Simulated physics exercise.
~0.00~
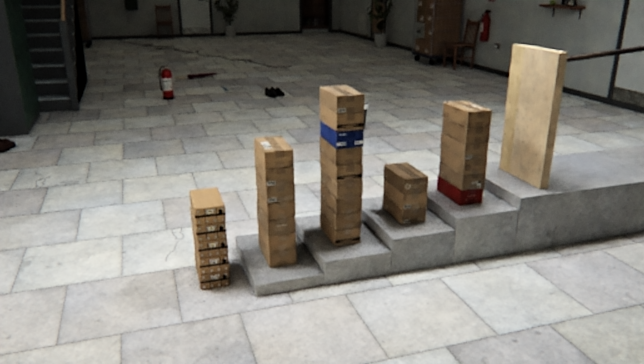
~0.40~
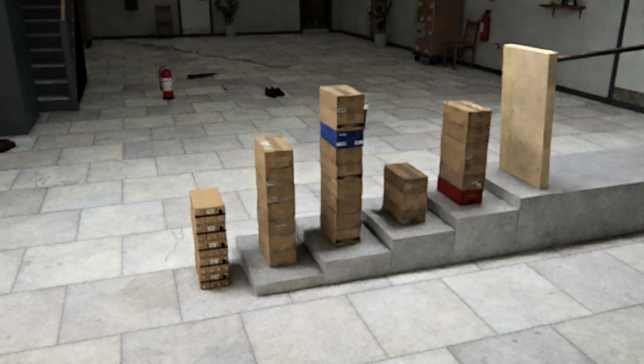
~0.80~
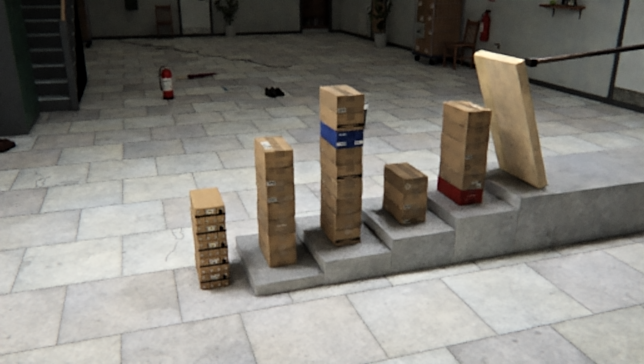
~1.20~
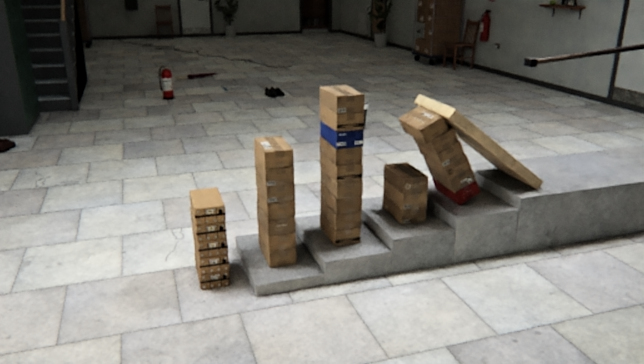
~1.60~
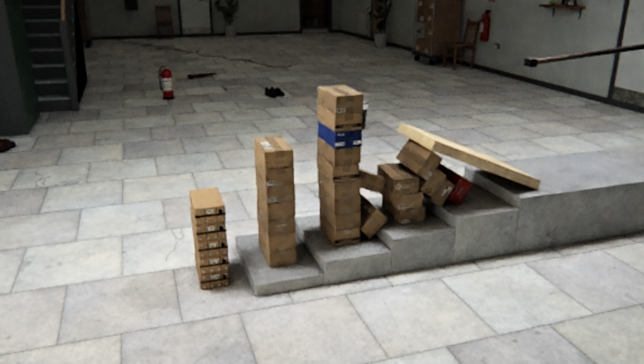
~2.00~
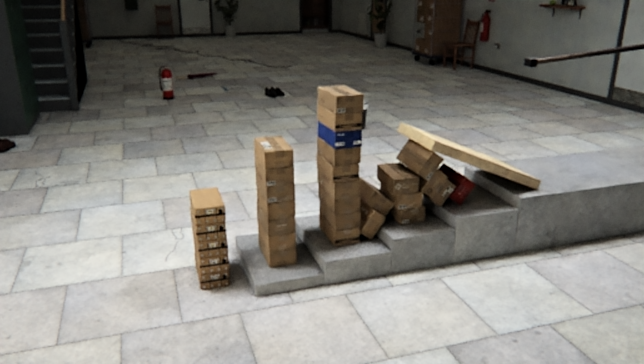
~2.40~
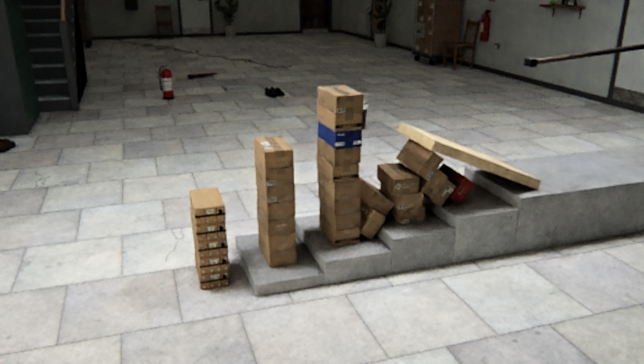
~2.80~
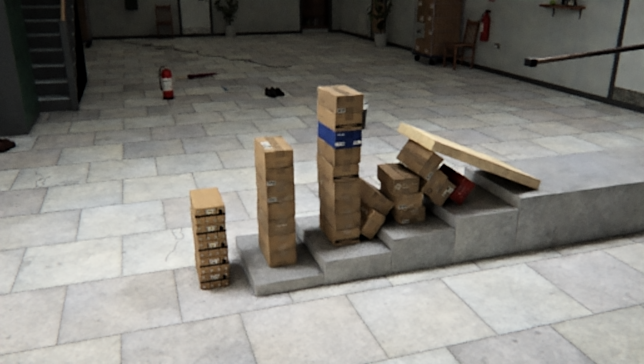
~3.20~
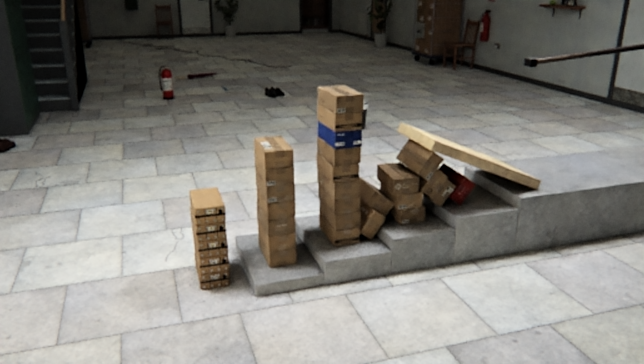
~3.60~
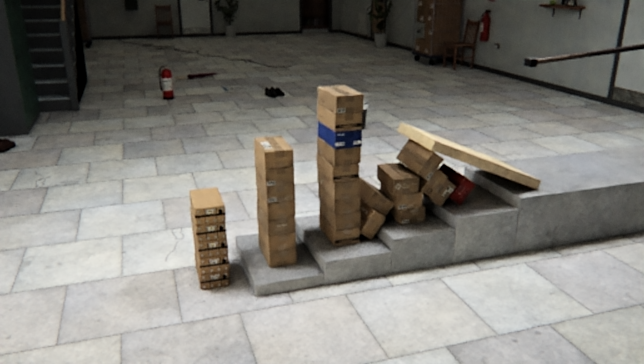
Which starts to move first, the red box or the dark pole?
The dark pole starts to move first. The red box only tilts later, once the board comes down against its stack.
